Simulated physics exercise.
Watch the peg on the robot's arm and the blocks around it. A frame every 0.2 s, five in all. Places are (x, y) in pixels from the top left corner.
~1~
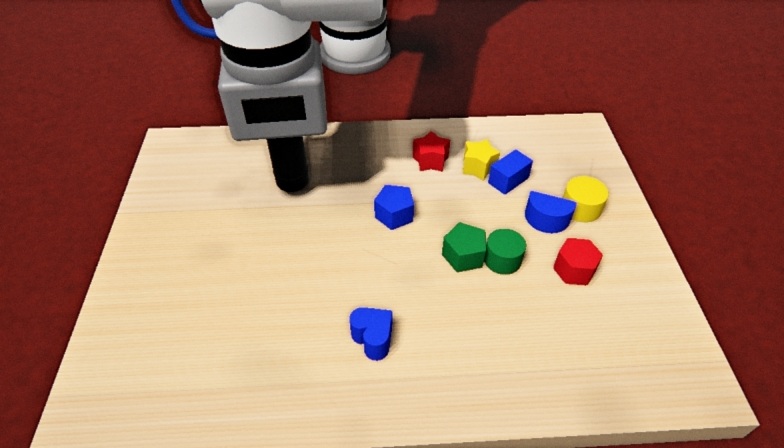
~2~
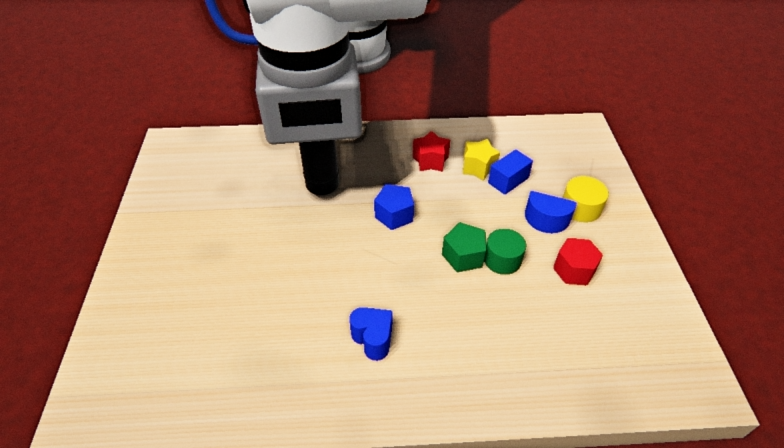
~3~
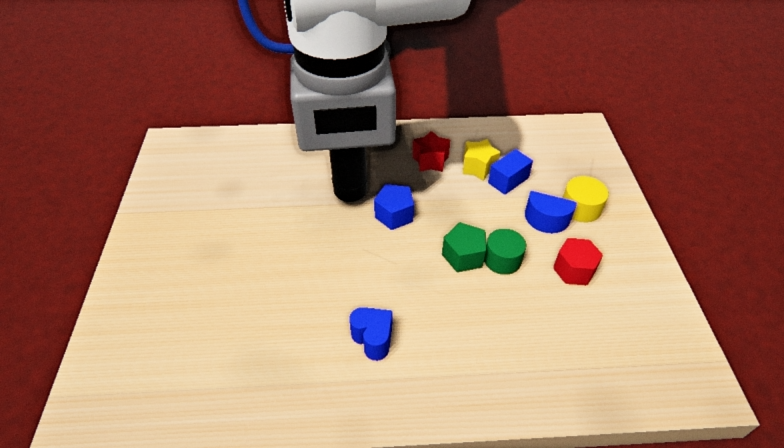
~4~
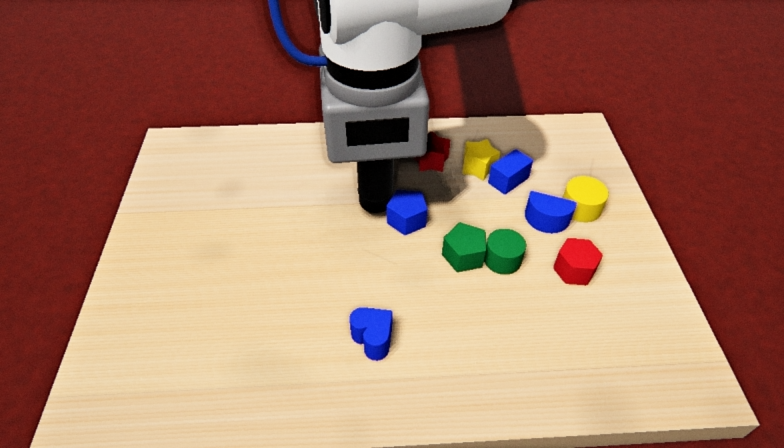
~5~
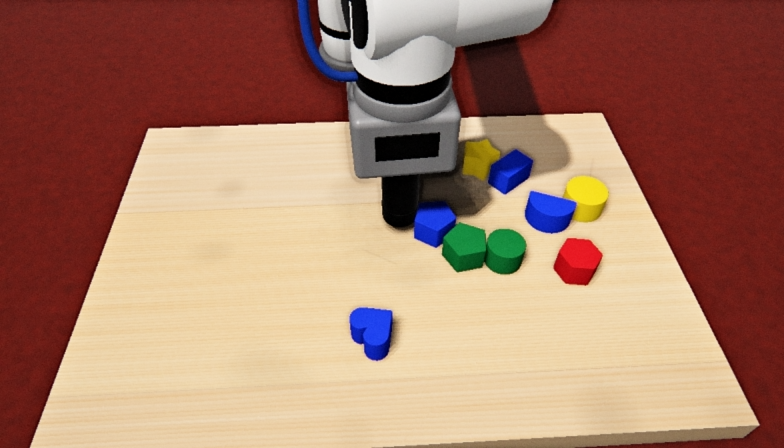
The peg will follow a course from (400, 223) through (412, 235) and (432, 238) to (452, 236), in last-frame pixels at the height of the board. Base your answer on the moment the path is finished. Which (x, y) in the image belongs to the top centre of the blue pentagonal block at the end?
It is going to be at (493, 227).
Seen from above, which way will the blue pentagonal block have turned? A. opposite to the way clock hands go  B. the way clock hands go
My answer is option B.
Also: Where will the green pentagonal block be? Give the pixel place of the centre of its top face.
If I read the scene right, the answer is (500, 257).
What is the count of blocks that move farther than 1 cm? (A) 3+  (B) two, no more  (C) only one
Correct choice: A.
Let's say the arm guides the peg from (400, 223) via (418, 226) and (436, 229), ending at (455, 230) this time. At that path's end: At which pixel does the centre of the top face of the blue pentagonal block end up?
For the centre of its top, I'd go with (490, 229).
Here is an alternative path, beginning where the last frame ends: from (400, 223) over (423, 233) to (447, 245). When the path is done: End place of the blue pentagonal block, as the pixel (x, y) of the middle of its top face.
That would be at about pixel (486, 236).
What follows on the original path. Halfway along, peg at (422, 231); blue pentagonal block at (460, 223); green pentagonal block at (484, 247); green disc at (524, 247).
At the end, peg at (453, 229); blue pentagonal block at (493, 227), turned 25° clockwise; green pentagonal block at (500, 257), turned 30° clockwise; green disc at (544, 257).
